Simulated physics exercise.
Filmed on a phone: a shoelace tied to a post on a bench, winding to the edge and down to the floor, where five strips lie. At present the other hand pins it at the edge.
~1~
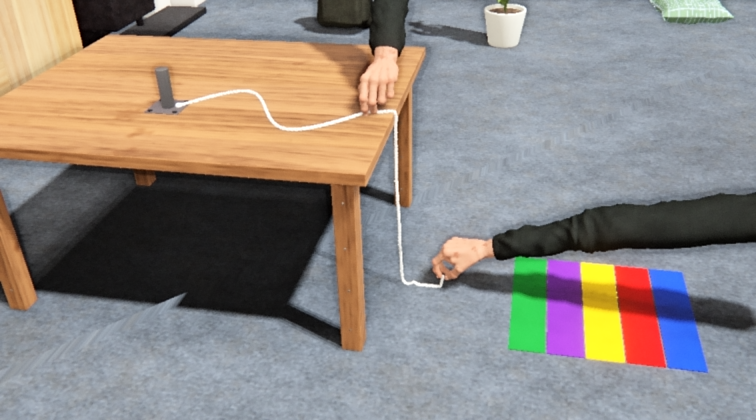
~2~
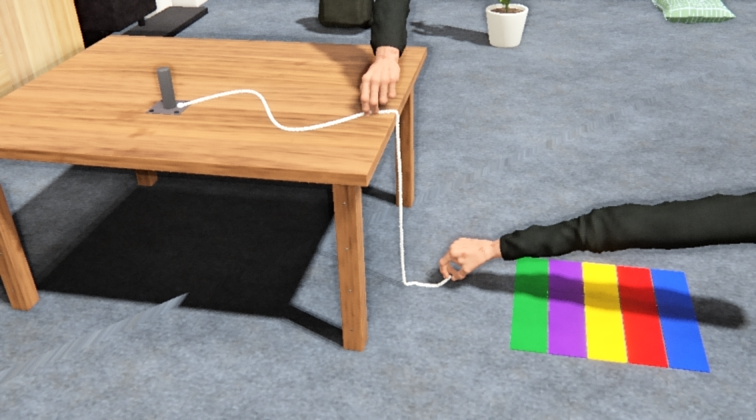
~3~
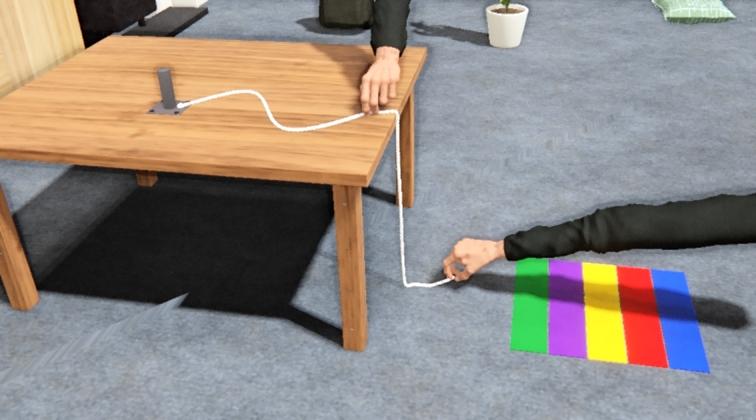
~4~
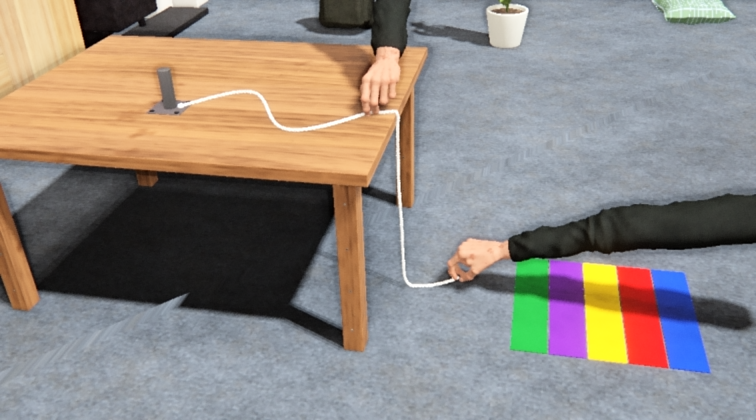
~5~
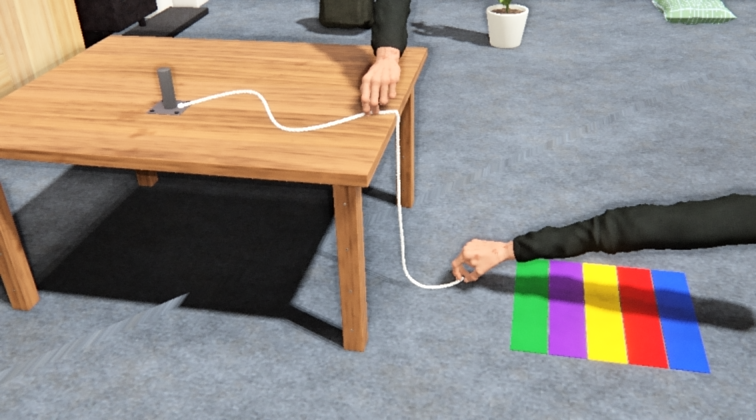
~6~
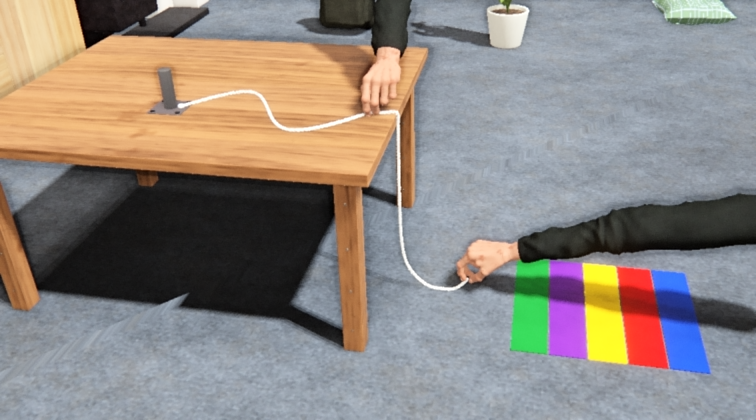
To begin with, a white shoelace runs from a post across a wooden table to the edge, where one hand pins it, and down to the floor, where another hand grips its end. That lower hand then draws the end slightly right, toward five coloured strips, while the upper hand stays still.
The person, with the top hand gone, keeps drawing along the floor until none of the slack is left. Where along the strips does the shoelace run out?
Over the blue strip.
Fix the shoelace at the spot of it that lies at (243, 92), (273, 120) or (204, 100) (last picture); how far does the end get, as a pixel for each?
In order of the tries: About (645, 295), then (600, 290), then (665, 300).
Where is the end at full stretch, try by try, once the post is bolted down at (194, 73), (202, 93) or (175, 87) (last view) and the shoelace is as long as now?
You'd get roughly (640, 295), (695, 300) and (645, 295), one for each try.
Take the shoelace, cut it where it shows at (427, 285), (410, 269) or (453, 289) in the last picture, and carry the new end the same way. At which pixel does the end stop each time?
The pixels are (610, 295) for the first, (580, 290) for the second and (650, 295) for the third.
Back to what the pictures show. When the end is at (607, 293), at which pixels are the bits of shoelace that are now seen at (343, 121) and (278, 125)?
(400, 144) for the first, (352, 112) for the second.
Soon after, end near (607, 293); over yellow.
After that, end near (651, 297); over red.
At the stop, end near (676, 300); over blue. The end stops over the blue strip.
